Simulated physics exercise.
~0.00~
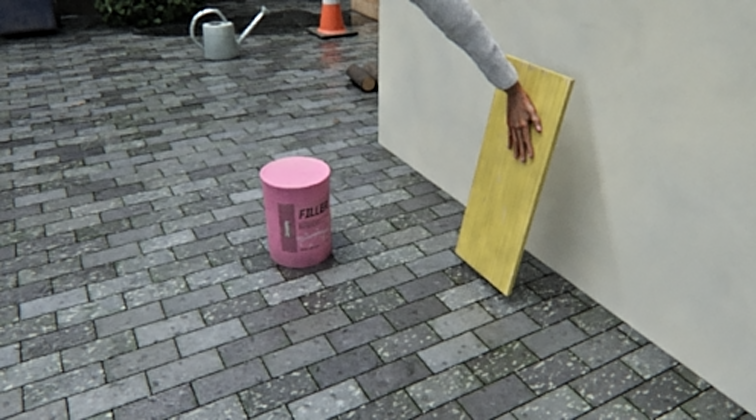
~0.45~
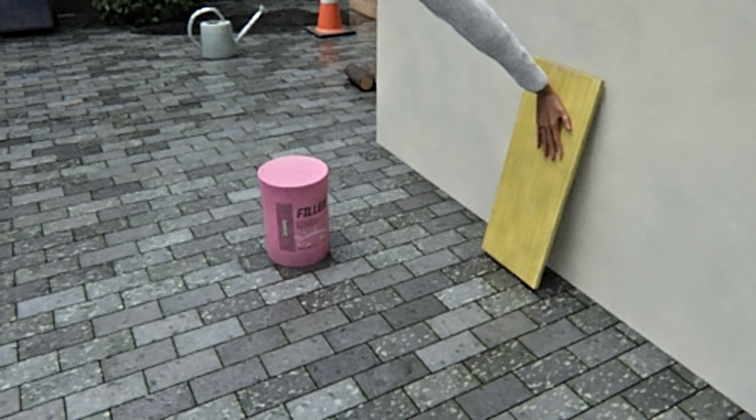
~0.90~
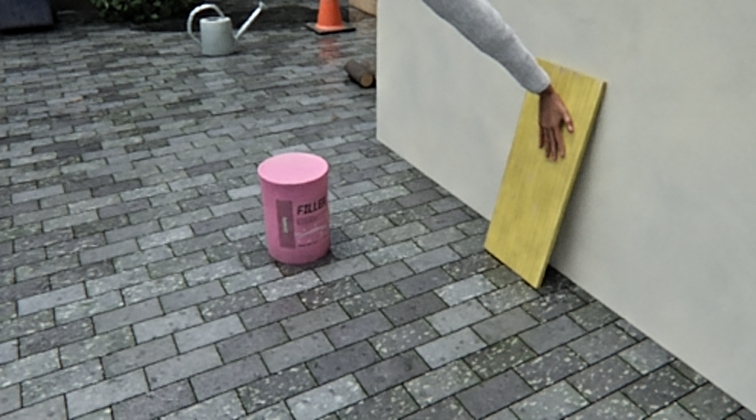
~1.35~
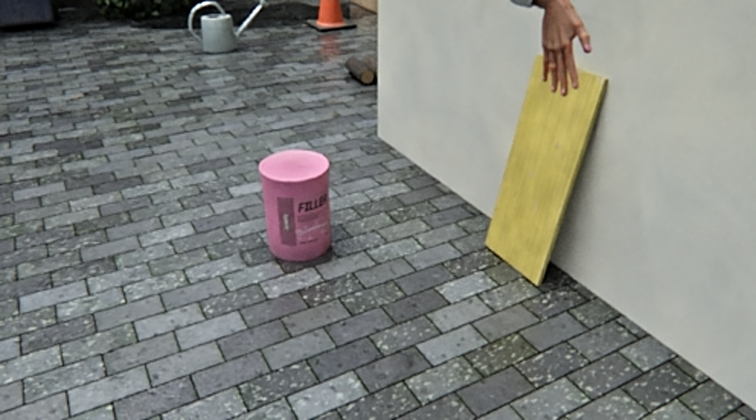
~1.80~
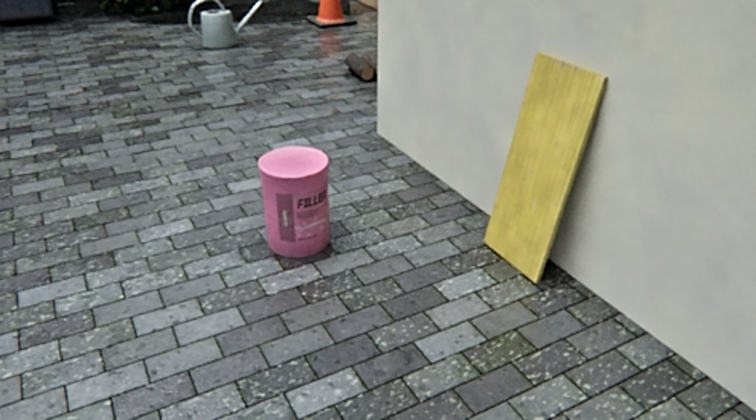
An arm in a grey sleeve reaches in from the top, its hand on a yellow board leaning against a pale wall at the right of a grey brick-paved yard, seen from above by a slightly swaying camera. A pink pail with dark lettering stands near the middle, while a pale watering can, an orange cone and a short brown log sit farther back. The hand shifts the board a little to the right and holds it there against the wall. The fingers then let go and the hand draws up and out of view. The board stays leaning, and the pail remains in its place.
